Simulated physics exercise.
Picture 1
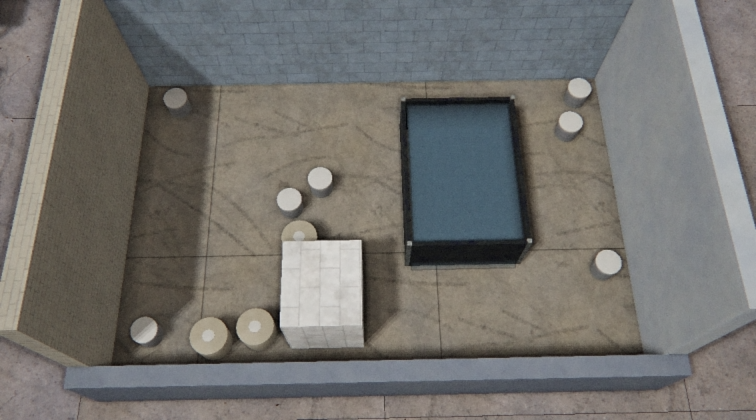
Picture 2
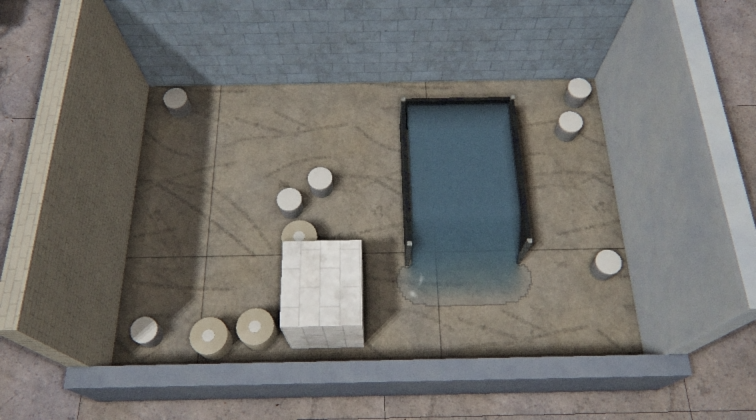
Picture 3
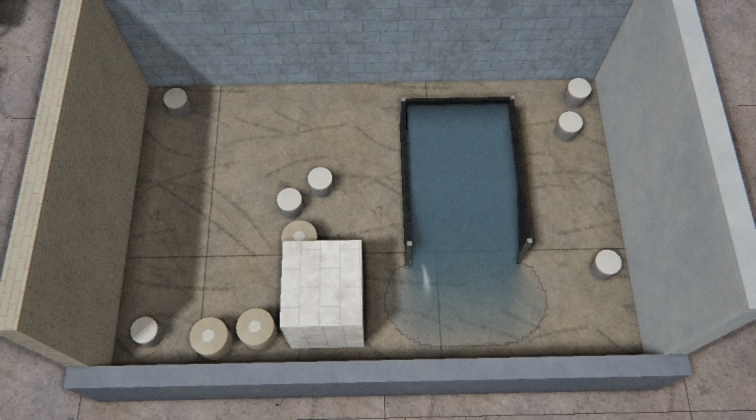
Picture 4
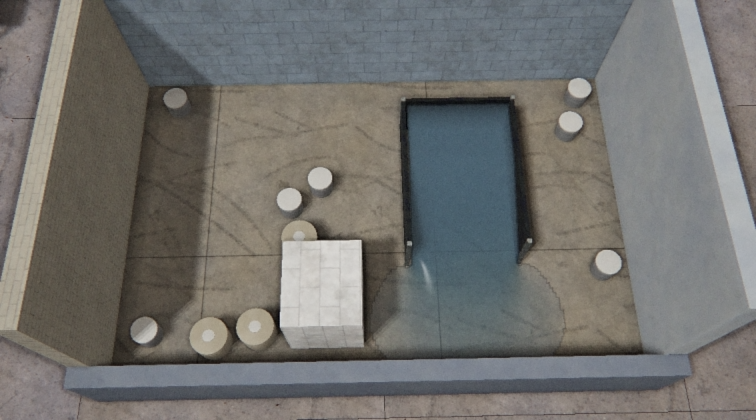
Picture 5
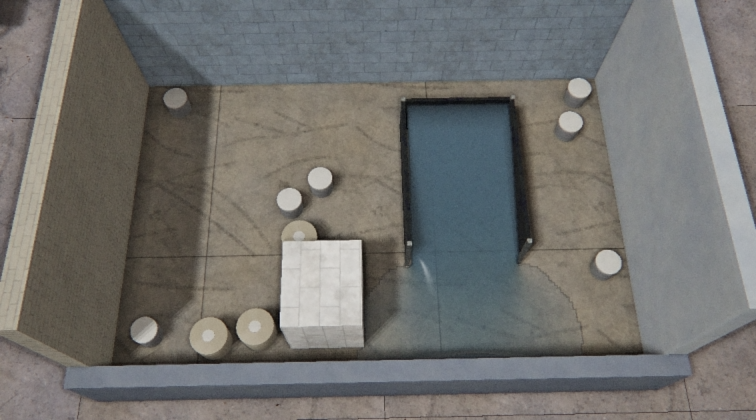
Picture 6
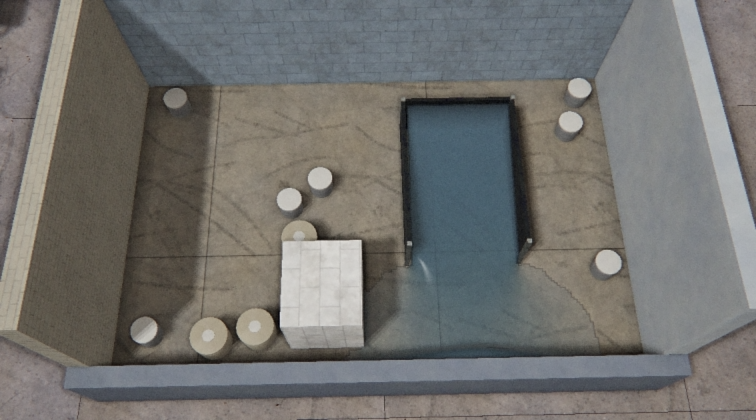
The clip opens on a walled yard with a dark-framed tank of blue water, a pale block and several round objects scattered about. The tank's near side opens and water rushes out, fanning across the ground toward the front wall and thinning as it spreads, while the objects stay put.
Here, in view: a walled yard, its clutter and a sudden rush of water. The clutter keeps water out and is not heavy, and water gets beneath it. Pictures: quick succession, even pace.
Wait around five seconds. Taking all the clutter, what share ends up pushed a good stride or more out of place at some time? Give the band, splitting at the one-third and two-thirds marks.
The share lands in the middle band, from one to two thirds.
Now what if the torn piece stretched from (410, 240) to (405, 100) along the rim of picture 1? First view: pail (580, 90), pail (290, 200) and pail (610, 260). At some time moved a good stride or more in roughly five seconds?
First below the mark, then over the mark, then below the mark.
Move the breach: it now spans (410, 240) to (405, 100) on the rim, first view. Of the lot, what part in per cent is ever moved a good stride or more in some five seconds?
Estimate: Some 70 per cent.
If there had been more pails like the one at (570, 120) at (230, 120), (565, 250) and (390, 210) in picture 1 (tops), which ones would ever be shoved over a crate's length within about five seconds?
So, in order, the copies go nowhere much, nowhere much, a long way.
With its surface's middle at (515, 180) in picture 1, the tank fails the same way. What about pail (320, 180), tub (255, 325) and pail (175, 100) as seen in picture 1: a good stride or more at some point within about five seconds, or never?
Taking them in turn: Kept near its start; kept near its start; kept near its start.
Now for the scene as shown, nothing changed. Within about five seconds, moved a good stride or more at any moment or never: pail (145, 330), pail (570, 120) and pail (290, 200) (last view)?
Entry one gets that far, entry two gets that far, entry three never gets that far.
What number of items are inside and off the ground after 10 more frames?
Count: 0.
A moment on, 0 of 10 are well off their spots; 0 afloat.
Next, 1 of 10 are well off their spots; 0 afloat.
Later, 5 of 10 are well off their spots; 1 afloat.
In the end, 6 of 10 are well off their spots, and 6 have been at some point; 2 afloat.
